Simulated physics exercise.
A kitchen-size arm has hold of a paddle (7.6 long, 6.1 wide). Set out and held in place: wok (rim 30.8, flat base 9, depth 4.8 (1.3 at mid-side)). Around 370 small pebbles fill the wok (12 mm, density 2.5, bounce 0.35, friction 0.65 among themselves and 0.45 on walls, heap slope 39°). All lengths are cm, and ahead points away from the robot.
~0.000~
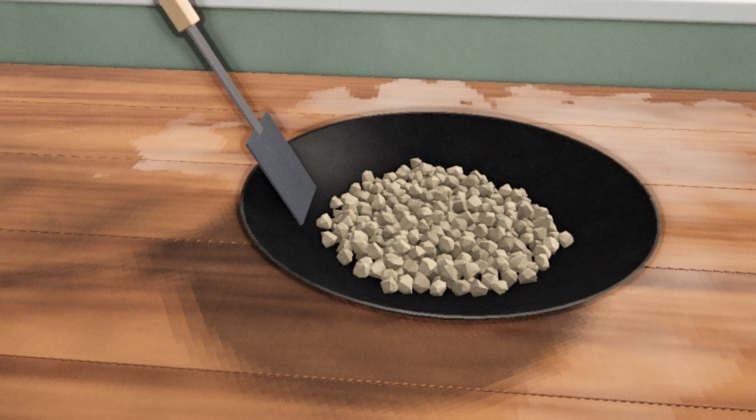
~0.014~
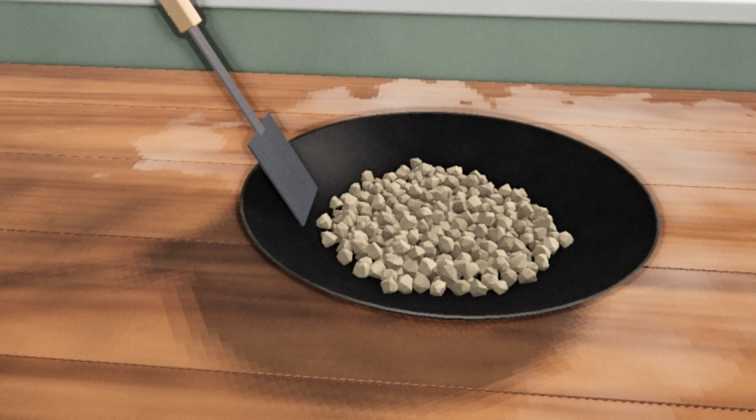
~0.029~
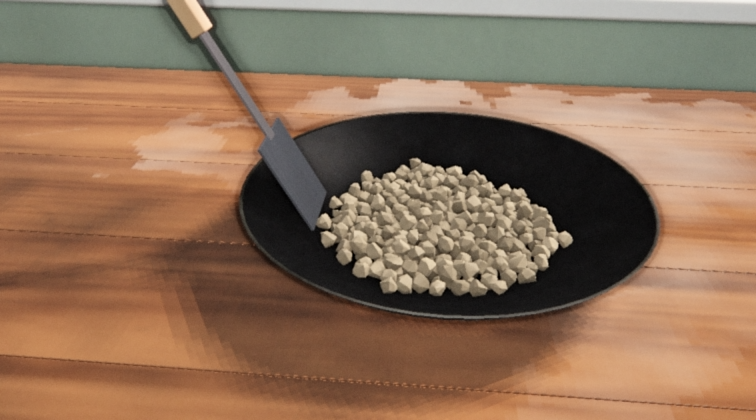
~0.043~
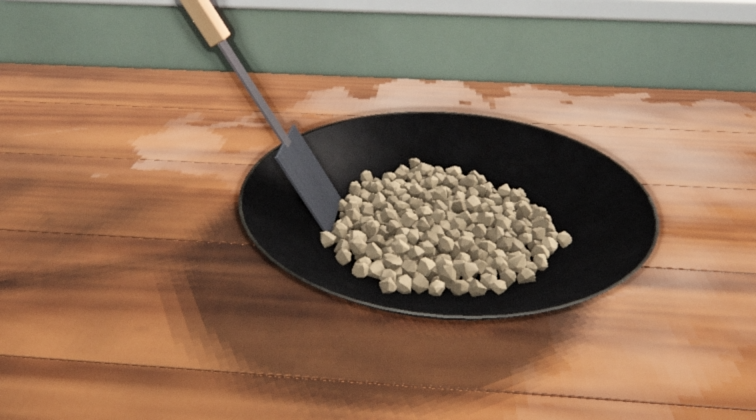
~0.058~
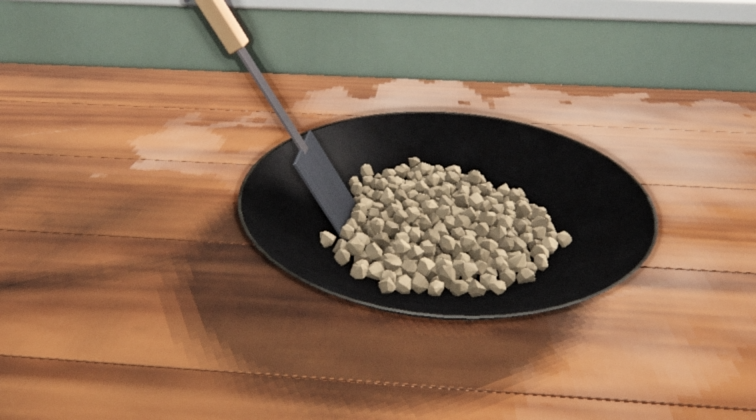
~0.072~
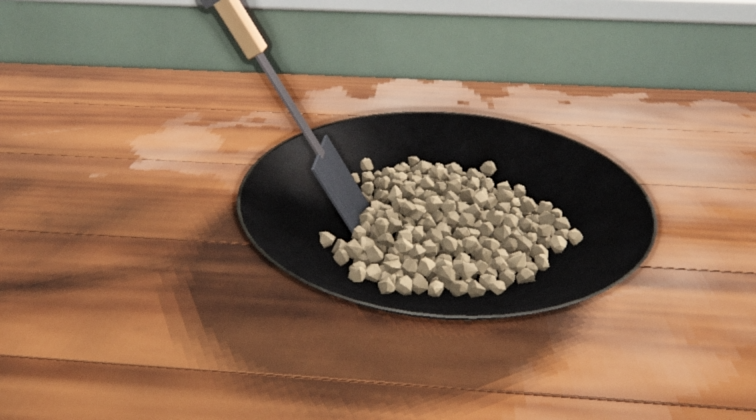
To begin with, a paddle with a pale handle leans at the left inside a black wok of small pebbles on a wooden surface. The paddle slides right and slightly down to meet the heap, then presses into its left side, and a few pebbles shift slightly.
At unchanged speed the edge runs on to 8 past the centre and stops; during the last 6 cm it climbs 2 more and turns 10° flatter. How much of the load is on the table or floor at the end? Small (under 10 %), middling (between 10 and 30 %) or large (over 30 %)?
Share on the table or floor: Middling (between 10 and 30 %).
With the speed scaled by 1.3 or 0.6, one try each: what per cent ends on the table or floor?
Some 25 and 5 per cent.
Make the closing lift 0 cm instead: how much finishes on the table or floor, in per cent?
About 15 per cent.
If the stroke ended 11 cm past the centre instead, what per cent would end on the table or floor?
Then about 35 per cent.
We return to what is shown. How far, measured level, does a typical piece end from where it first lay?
About 6 cm.
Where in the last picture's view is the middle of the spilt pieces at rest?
Around (728, 255).
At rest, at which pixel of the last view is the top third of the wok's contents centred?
Around (577, 219).
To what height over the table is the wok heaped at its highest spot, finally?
Some 5.5 cm.
After 0.12 s, sloping 61°, highest piece 8 above the table; 368 in the wok.
After 0.17 s, sloping 58°, highest piece 8 above the table; 362 in the wok, 6 on the blade or in flight.
After 0.40 s, sloping 51°, highest piece 7 above the table; 295 in the wok, 69 on the table or floor, 4 on the blade or in flight.
After 1.45 s, sloping 51°, highest piece 6 above the table; 295 in the wok, 73 on the table or floor.
In the end, 295 in the wok, 73 on the table or floor. That is 20 % on the table or floor.
